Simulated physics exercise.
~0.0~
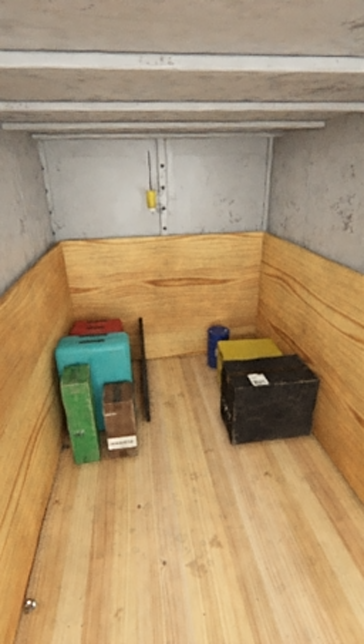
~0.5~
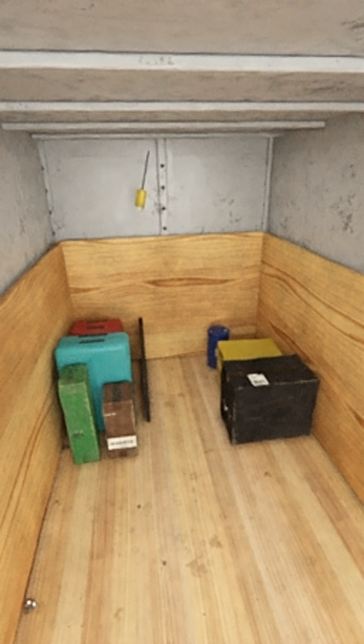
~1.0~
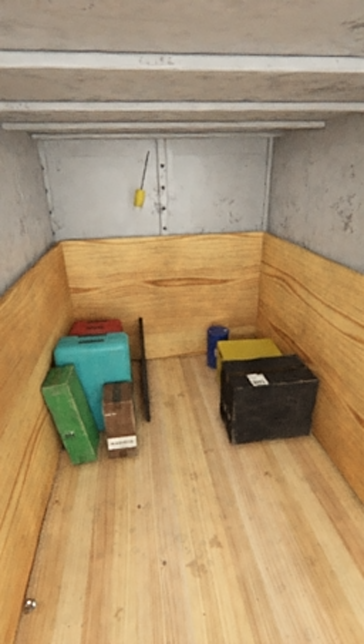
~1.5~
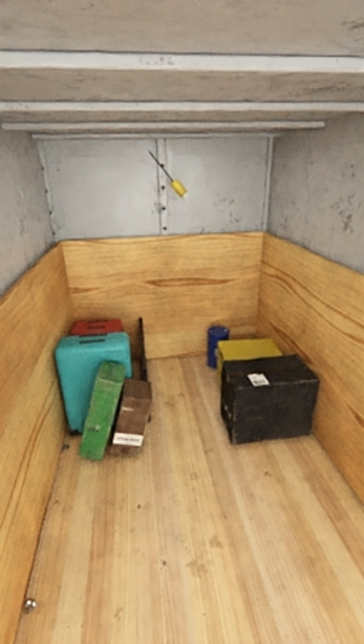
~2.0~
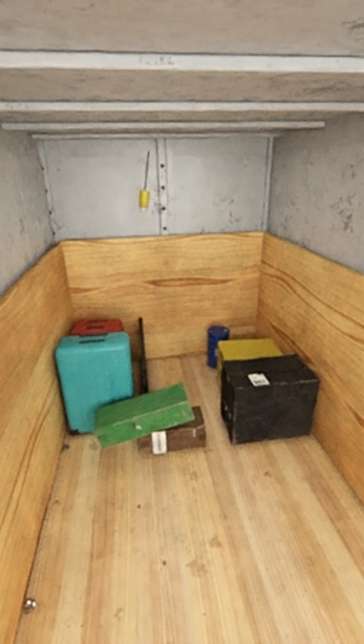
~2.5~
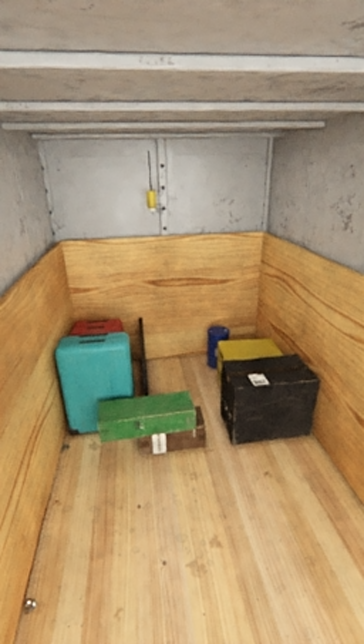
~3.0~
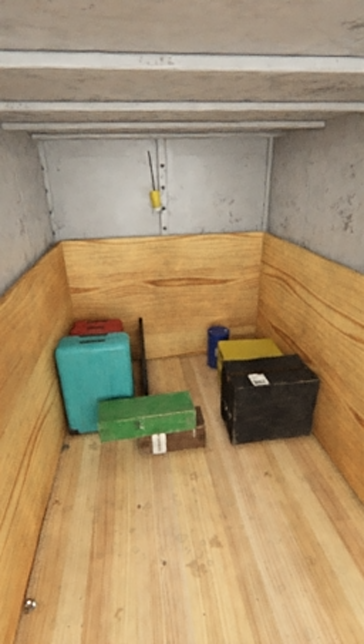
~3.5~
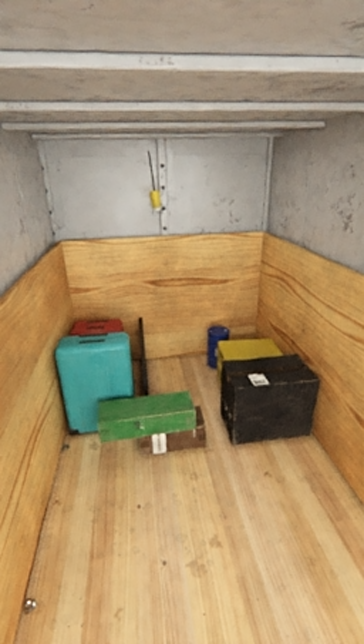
A large turquoise case stands at the left of a moving van's load bay, seen from behind and facing the front wall, with a red case behind it and a slim green box and a smaller brown box upright in front. To the right sit a black box, a yellow chest and a blue canister, while a yellow lamp swings on its cord. The green box first leans left, then tips right against the brown box, which tilts too. Both topple rightward onto their sides. They lie still, the green box before the brown one, while everything else stays in place.
